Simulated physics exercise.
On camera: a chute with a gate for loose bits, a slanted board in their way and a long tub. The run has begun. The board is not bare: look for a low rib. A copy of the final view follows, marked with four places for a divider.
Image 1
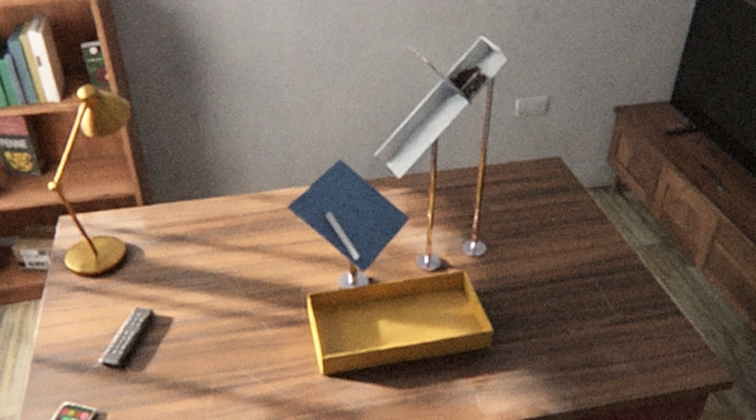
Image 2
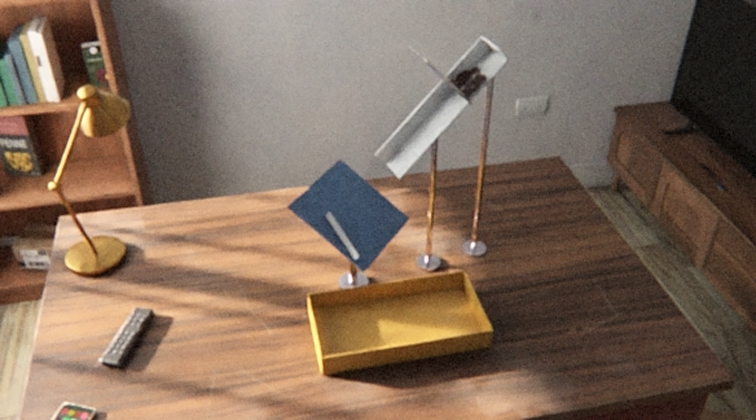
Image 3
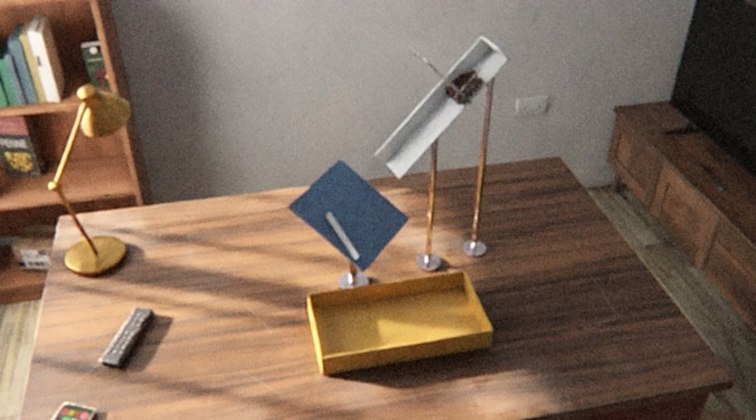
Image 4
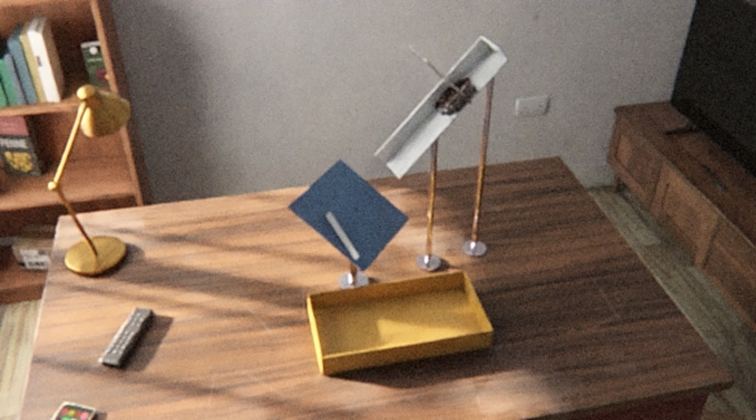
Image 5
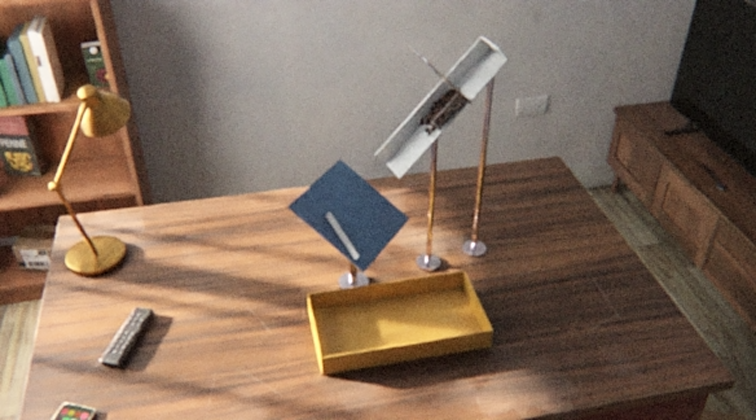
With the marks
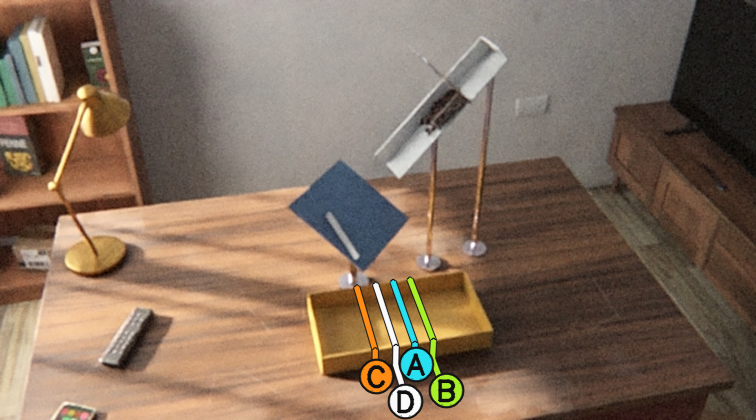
A clump of small dark bits starts near the top of a pale, slanted chute and slides down it to the left, slowly at first, then farther, reaching about midway. Below, a tilted blue board with a low pale rib and an empty yellow tub stay still on the wooden desk.
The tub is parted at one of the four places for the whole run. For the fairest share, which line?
The answer is line A.
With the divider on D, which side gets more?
Right.
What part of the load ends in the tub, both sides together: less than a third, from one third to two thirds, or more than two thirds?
About that: More than two thirds.
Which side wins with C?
Right.
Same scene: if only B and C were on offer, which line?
Here it is line B.
On the marked copy, line A crosses the front rim at (414, 343); line B crosses the front rim at (433, 340); line C crosses the front rim at (375, 349); line D crosses the front rim at (395, 346).
For line A, of what is caught, about two thirds on the left of the divider, about a third on the right.
For line B, of what is caught, most on the left of the divider, about a quarter on the right.
For line C, of what is caught, a small part on the left of the divider, nearly all on the right.
For line D, of what is caught, a small part on the left of the divider, most on the right.
